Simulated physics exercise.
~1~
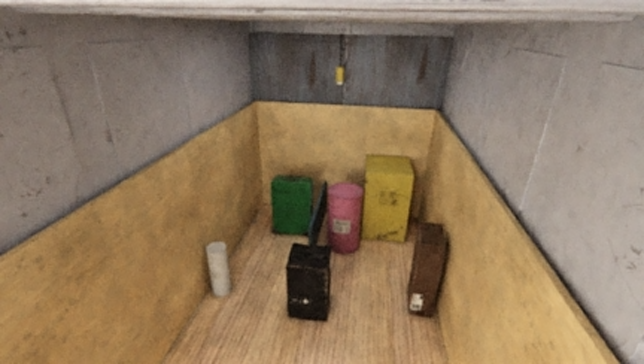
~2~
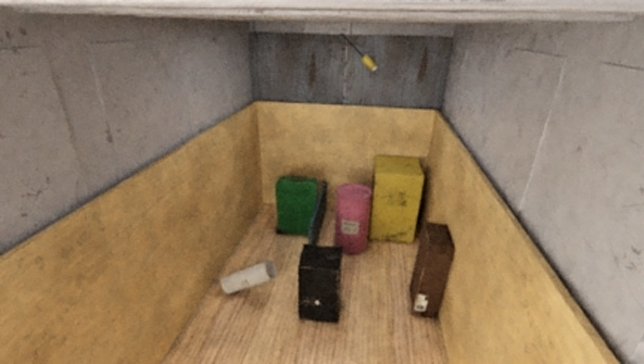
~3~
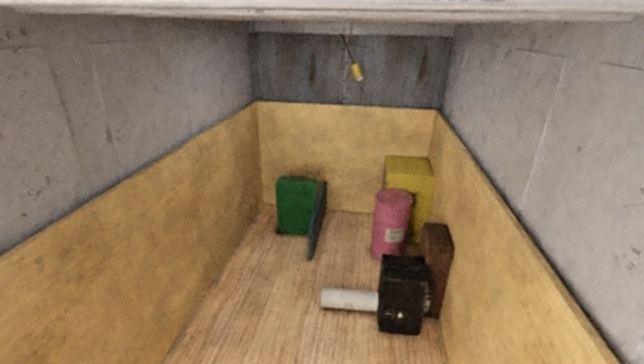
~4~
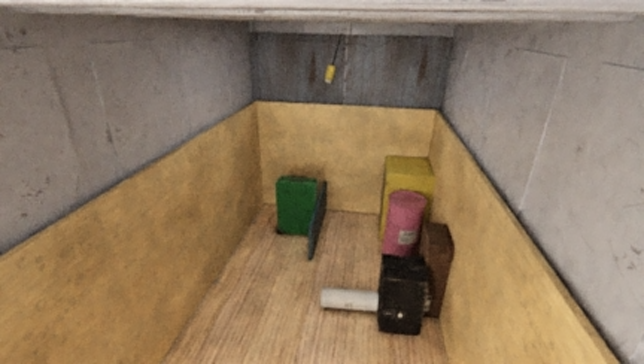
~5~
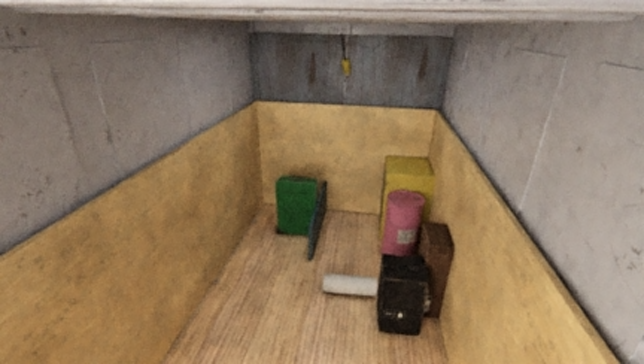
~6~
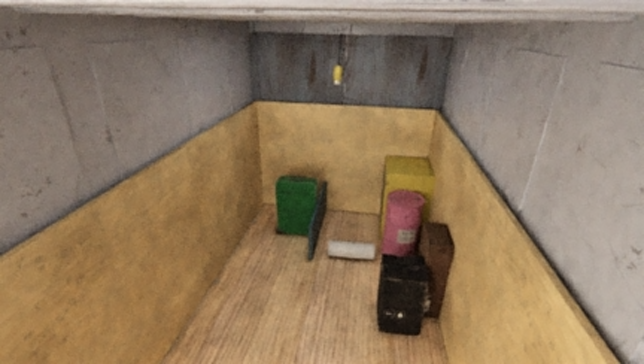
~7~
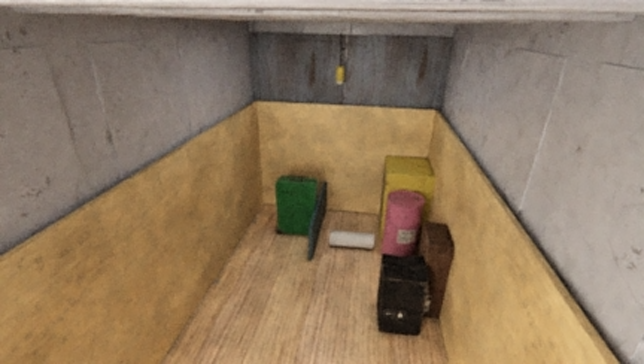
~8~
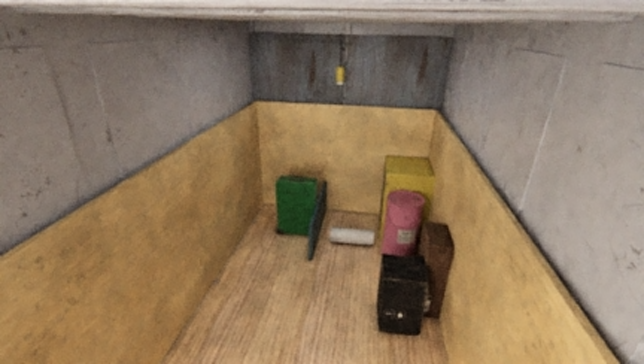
In a walled load bay, a white canister topples and rolls as several objects slide right.
